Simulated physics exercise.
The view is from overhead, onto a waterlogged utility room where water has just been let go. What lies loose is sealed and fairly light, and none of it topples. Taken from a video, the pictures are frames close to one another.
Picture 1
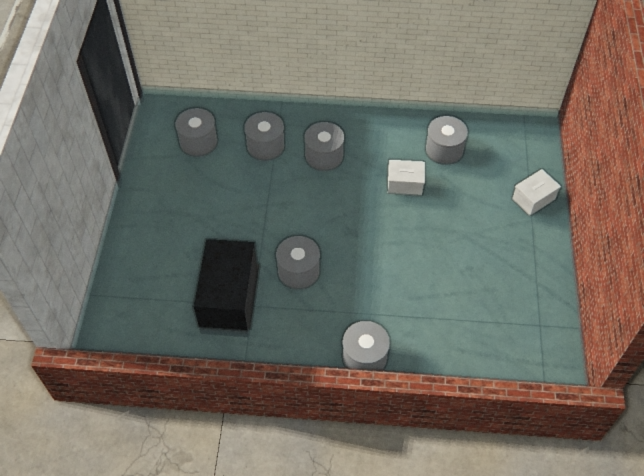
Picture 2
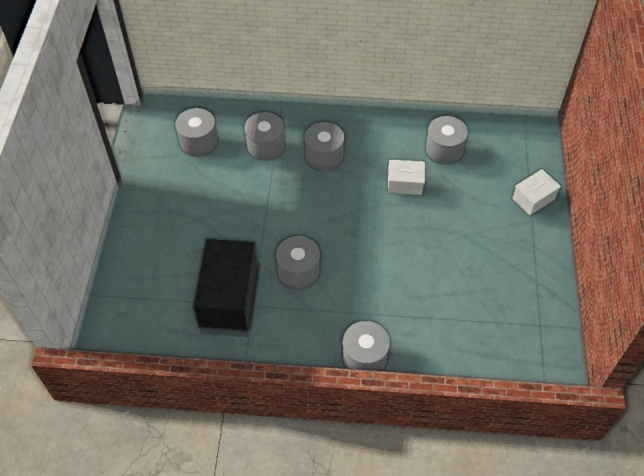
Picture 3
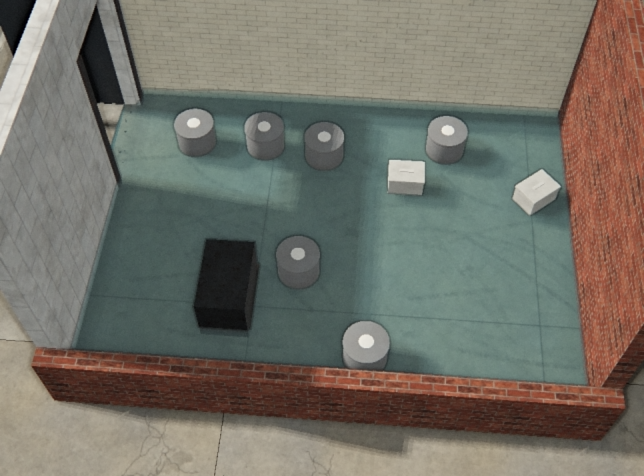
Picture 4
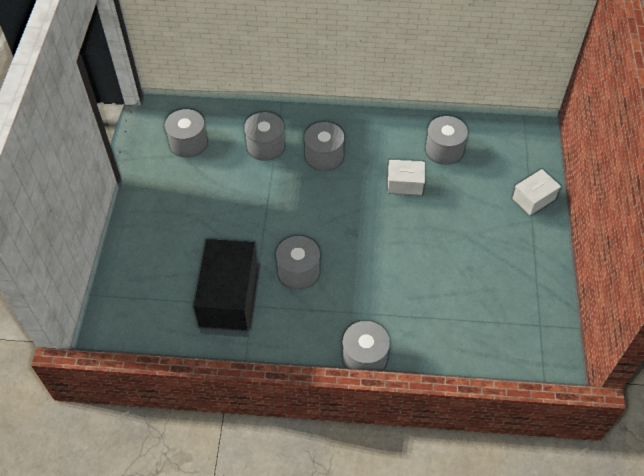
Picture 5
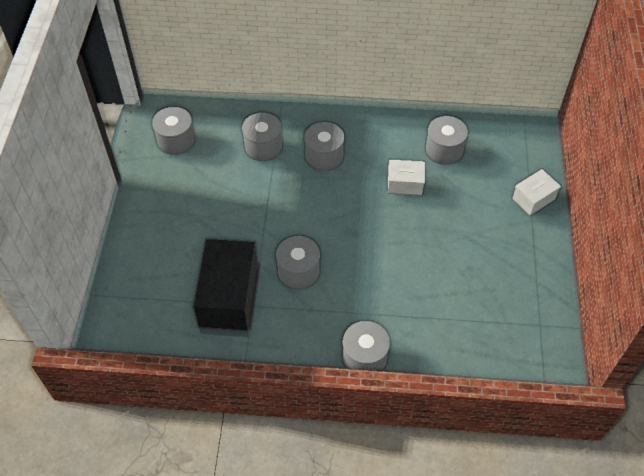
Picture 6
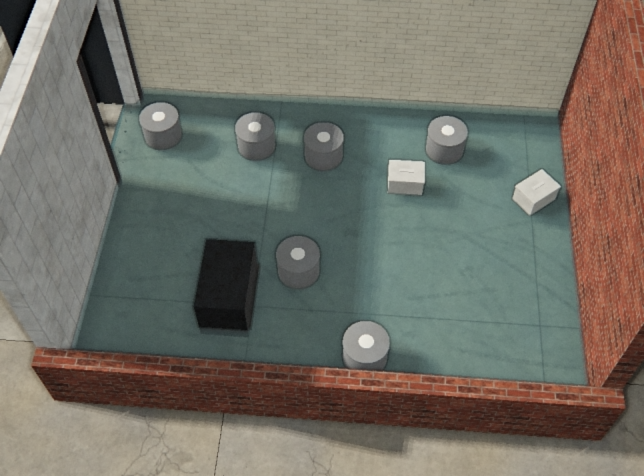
The video shows a flooded room with grey tubs, white boxes and a black block, where a dark door in the left wall opens; the leftmost tub then drifts left towards the doorway, and its neighbour follows slightly.
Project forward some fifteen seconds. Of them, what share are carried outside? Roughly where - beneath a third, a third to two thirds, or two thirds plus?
Third to two thirds.
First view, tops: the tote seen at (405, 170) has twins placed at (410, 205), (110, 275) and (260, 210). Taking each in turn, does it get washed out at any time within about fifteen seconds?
Per object, in the order given: Never exits / exits at some point / exits at some point.
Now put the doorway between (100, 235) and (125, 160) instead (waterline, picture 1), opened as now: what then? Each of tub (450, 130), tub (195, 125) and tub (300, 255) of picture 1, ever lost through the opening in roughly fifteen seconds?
Item one doesn't escape, item two gets away, item three gets away.
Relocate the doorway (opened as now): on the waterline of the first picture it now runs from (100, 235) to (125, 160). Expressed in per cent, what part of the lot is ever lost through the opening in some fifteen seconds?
Estimated share: Around 40 %.
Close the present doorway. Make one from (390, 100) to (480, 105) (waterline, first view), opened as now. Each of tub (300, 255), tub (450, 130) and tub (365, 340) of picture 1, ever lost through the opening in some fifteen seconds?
In order: Remains, escapes, remains.
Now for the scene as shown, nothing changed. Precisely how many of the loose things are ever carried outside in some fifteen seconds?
Counting them up gives 4.
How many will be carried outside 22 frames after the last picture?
Count: 3.
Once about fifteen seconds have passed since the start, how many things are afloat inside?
I count 4.
A moment on, 1 of 8 are out; 7 afloat.
Next, 2 of 8 are out; 6 afloat.
Later, 3 of 8 are out; 5 afloat.
In the end, 4 of 8 are out; 4 afloat.
